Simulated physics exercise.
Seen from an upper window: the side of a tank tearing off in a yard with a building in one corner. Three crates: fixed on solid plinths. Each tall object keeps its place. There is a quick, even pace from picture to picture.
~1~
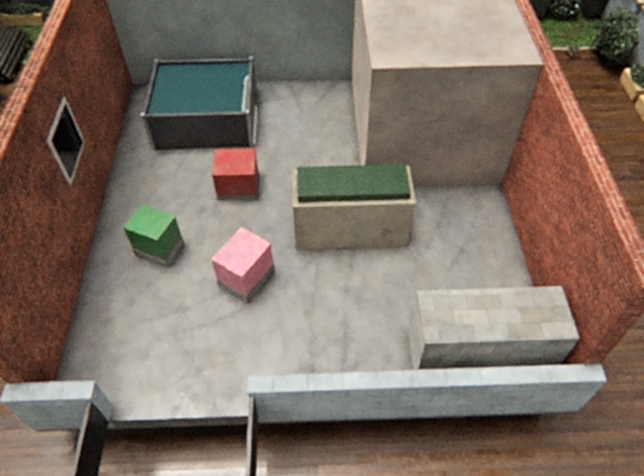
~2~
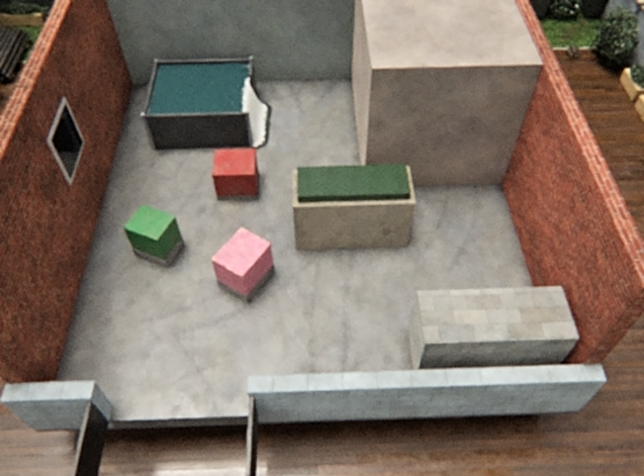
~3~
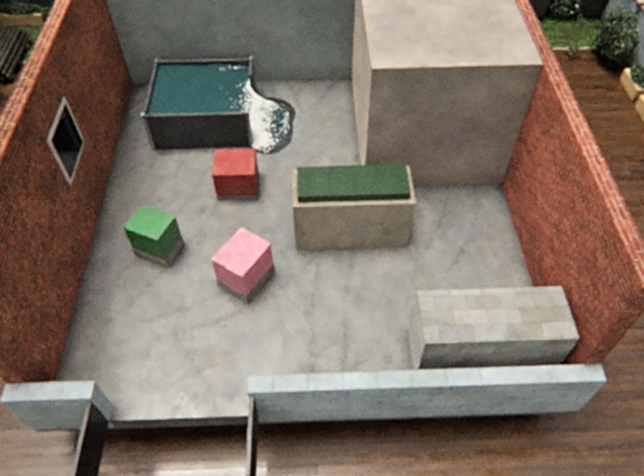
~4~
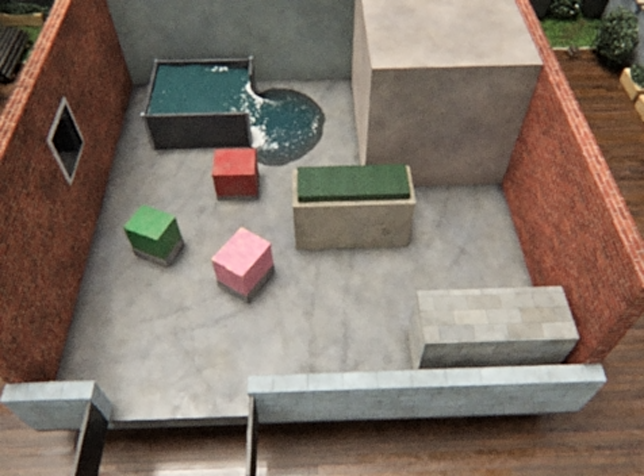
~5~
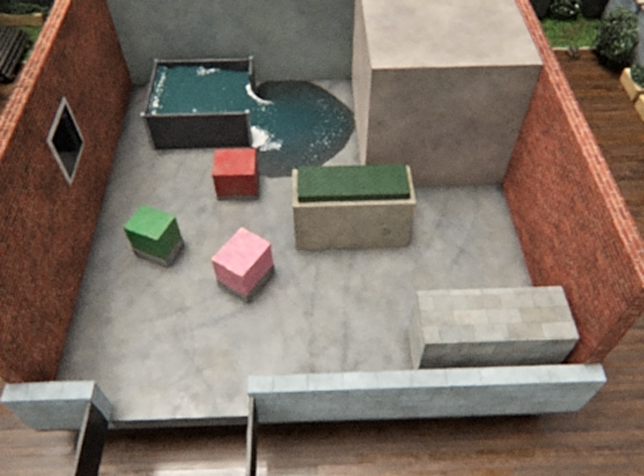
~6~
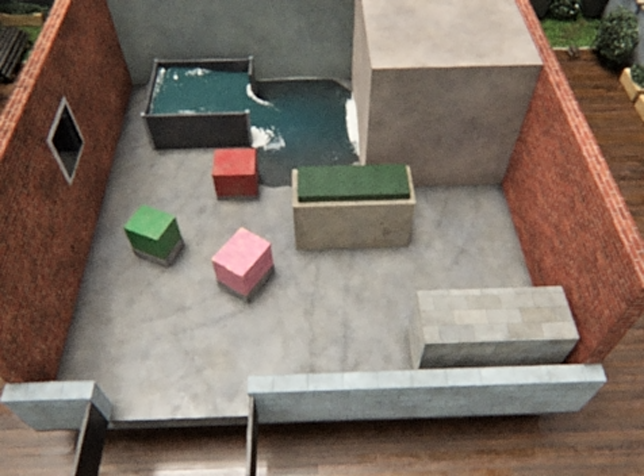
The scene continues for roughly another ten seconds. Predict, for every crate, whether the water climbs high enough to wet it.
Result: The pink crate is left dry. The green crate is left dry. The red crate is left wet.
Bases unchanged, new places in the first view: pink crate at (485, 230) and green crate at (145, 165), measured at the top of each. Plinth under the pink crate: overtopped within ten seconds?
The pink crate is untouched.
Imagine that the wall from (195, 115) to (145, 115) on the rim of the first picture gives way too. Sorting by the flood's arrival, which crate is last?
The crate marked pink comes last.
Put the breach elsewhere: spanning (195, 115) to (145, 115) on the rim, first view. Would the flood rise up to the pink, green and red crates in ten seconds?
I'd expect the pink crate goes wet, the green crate goes wet, and the red crate goes wet.
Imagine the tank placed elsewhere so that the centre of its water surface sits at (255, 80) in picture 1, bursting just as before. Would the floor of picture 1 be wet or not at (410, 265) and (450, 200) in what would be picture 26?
Taking them in turn, left unwetted, then drenched.
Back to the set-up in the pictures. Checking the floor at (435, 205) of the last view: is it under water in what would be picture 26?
Answer: Flooding.
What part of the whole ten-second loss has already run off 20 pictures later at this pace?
Near 0 in a hundred.
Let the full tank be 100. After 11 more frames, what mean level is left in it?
By my count, 42 per cent.
A moment on, water covers 20 % of the floor; the pink crate not reached, the green crate not reached, the red crate water round its plinth.
Next, water covers 25 % of the floor; the pink crate not reached, the green crate not reached, the red crate water round its plinth.
Then, water covers 40 % of the floor; the pink crate water round its plinth, the green crate water round its plinth, the red crate water round its plinth.
Later, water covers 70 % of the floor; the pink crate water round its plinth, the green crate water round its plinth, the red crate water round its plinth.
In the end, water covers 95 % of the floor; the pink crate stayed above the water, the green crate stayed above the water, the red crate was topped.
